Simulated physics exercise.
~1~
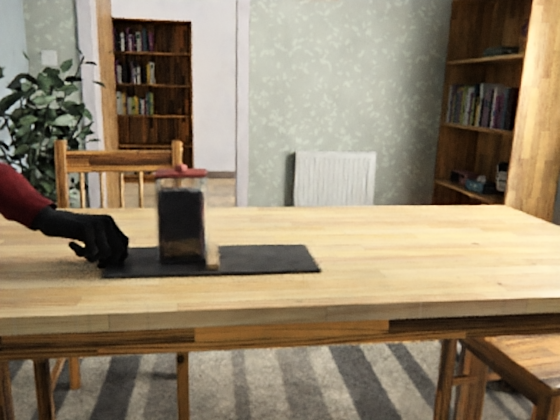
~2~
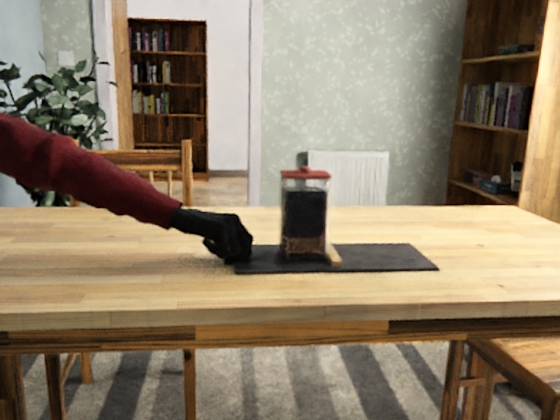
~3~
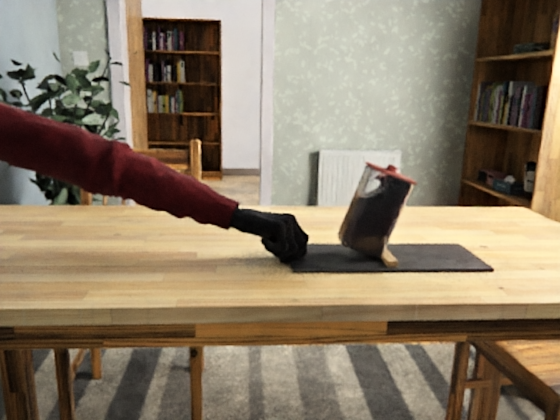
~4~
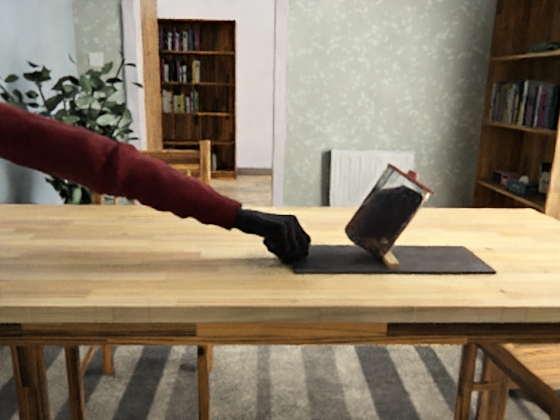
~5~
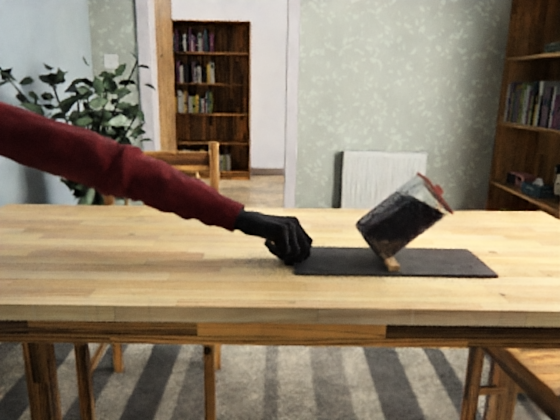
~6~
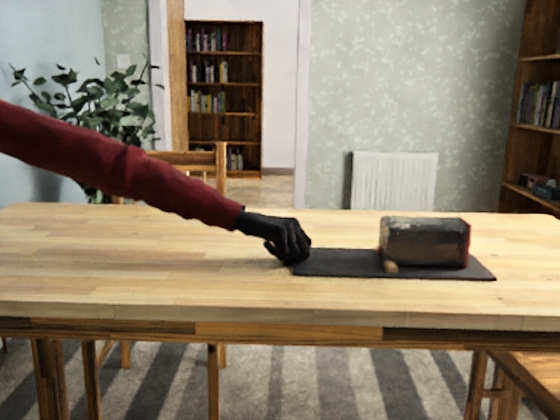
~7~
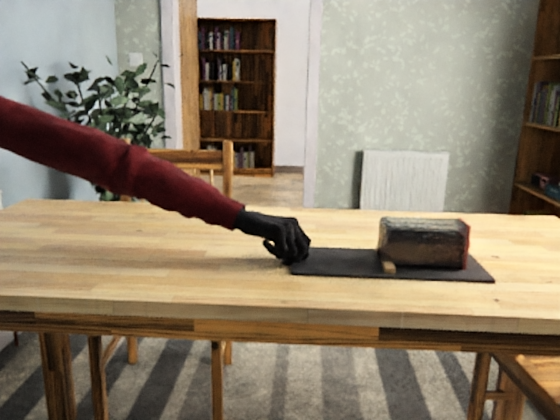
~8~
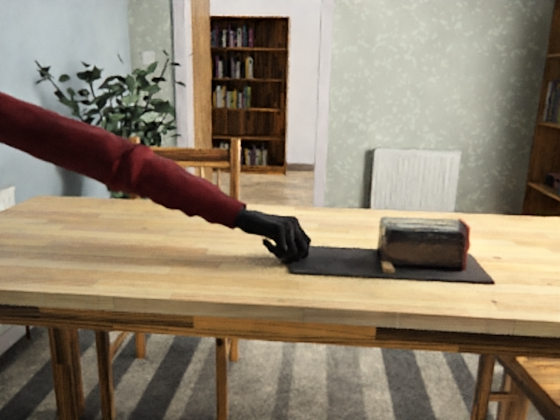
The footage shows a gloved hand in a red sleeve sliding a dark board to the right across a wooden table, carrying an upright, red-capped container of dark contents. As the board stops, the container tips over to the right and ends lying on its side on the board.
